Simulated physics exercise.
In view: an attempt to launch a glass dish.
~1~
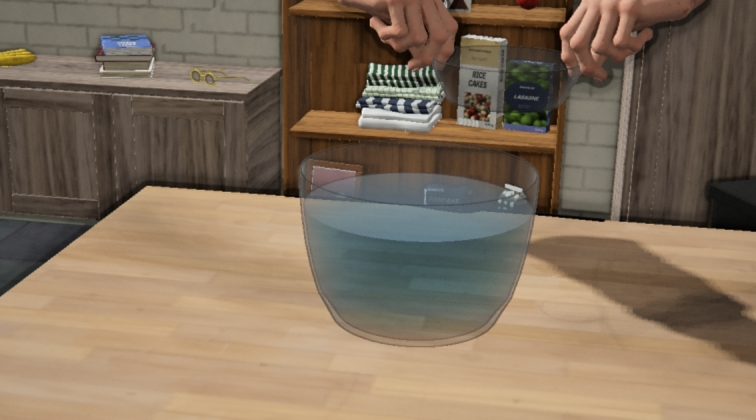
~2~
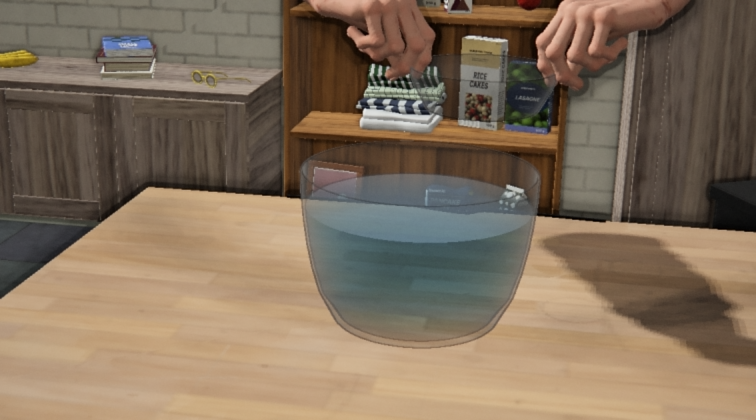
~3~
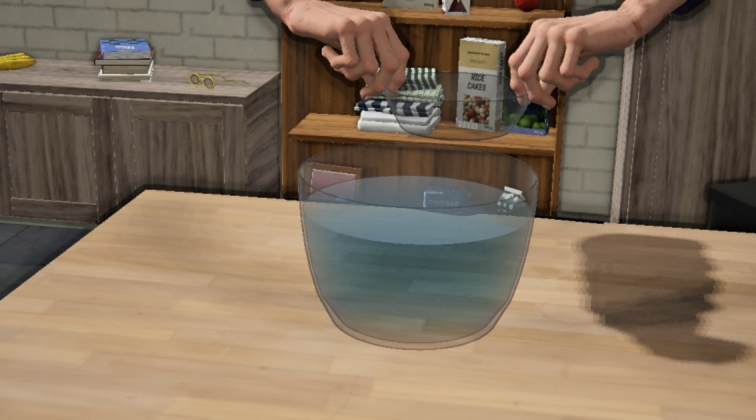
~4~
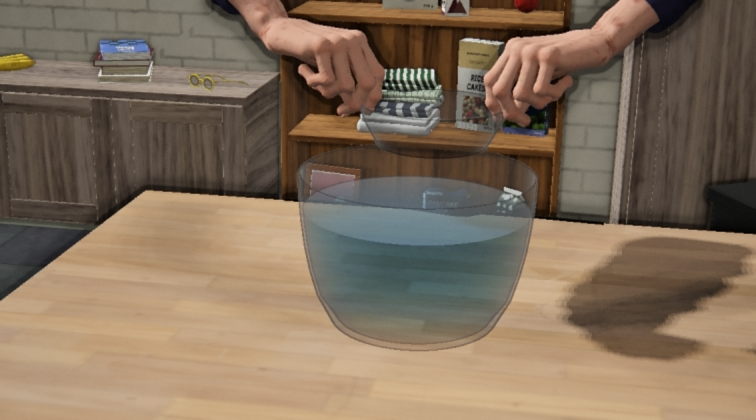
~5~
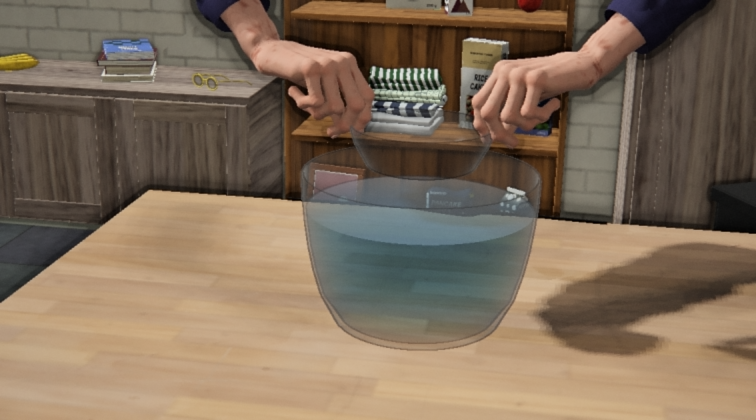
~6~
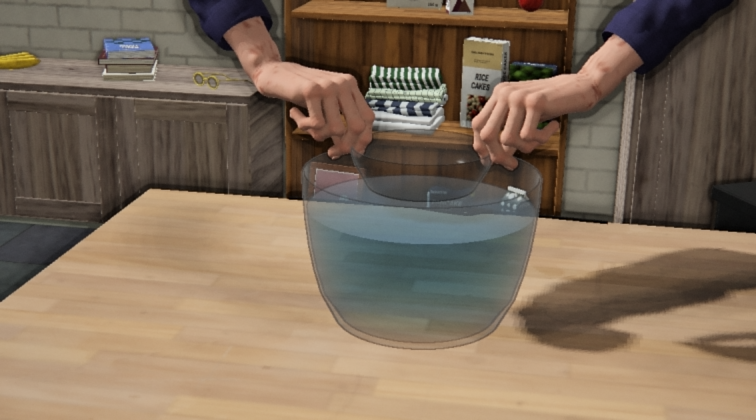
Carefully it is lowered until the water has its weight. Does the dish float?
It rides on the surface.
Next, the dish dips into the water.
After that, it bobs and steadies.
Finally, the dish floats with most of its side showing.
